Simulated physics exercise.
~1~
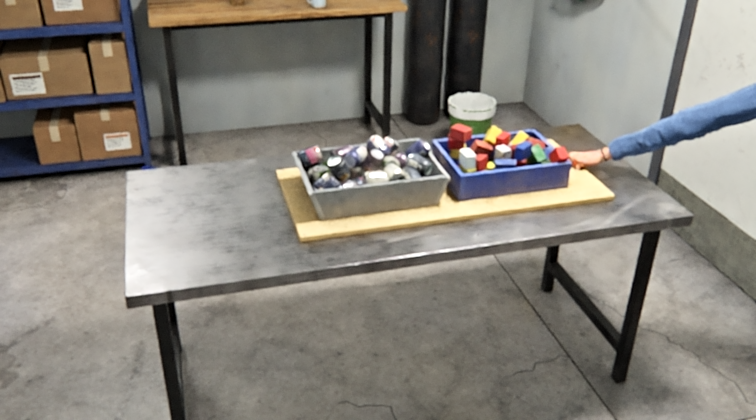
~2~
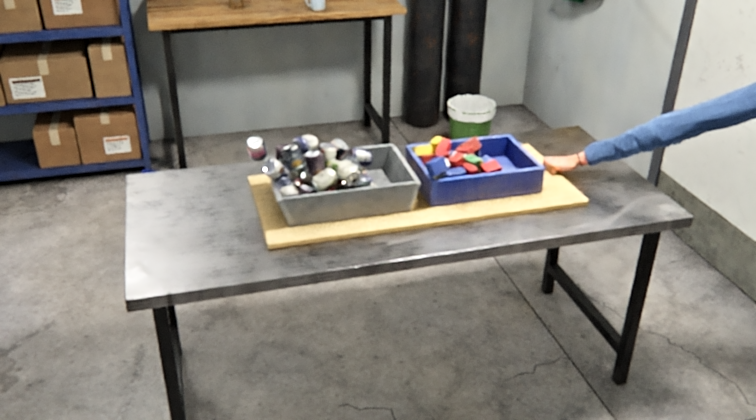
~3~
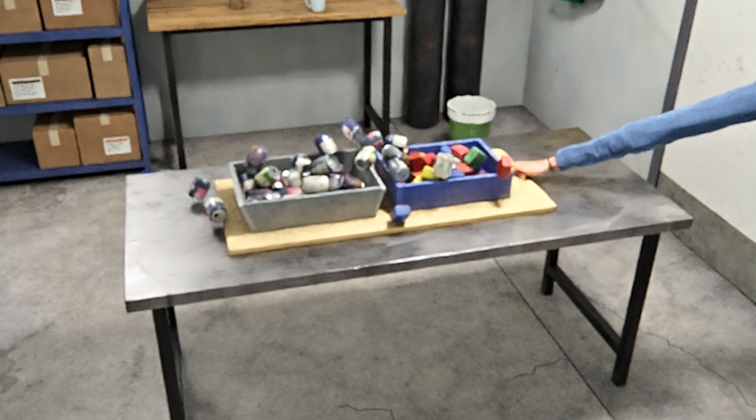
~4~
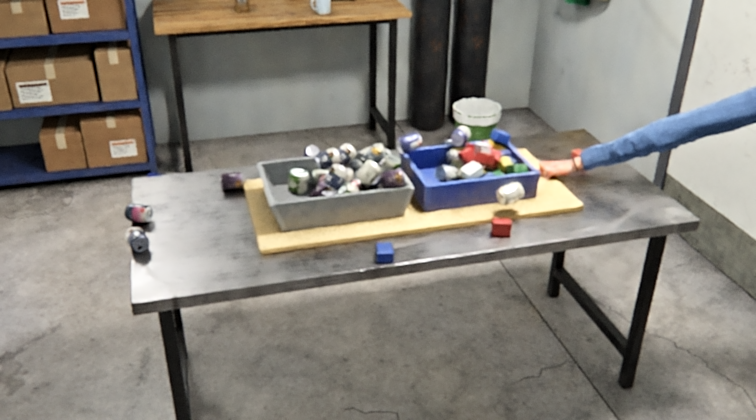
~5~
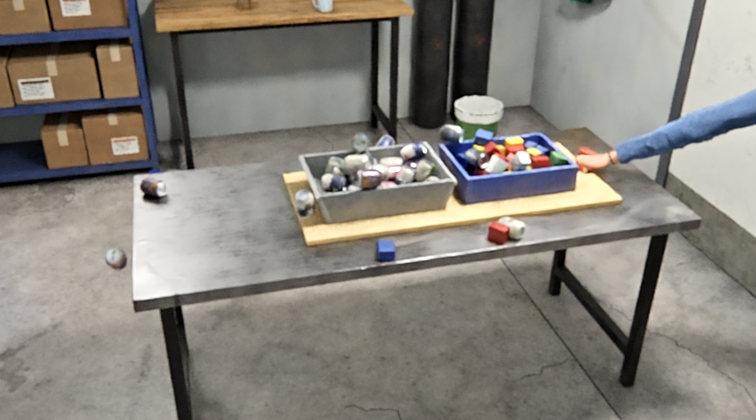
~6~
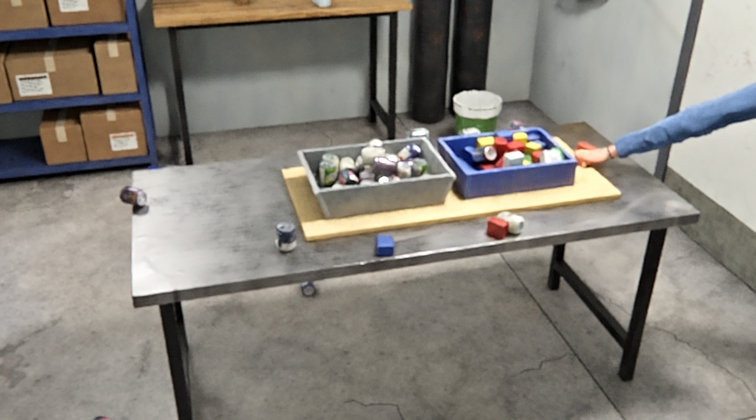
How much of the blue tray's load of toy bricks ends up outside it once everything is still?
Only a small part of it, fewer than one in six of the bricks. Most of them are still in the blue tray.
On a grey table in a storeroom, a hand slid a board carrying a grey tray of small cans and a blue tray of toy bricks left, then back right, spilling several cans and a few bricks, though most stayed in the trays.
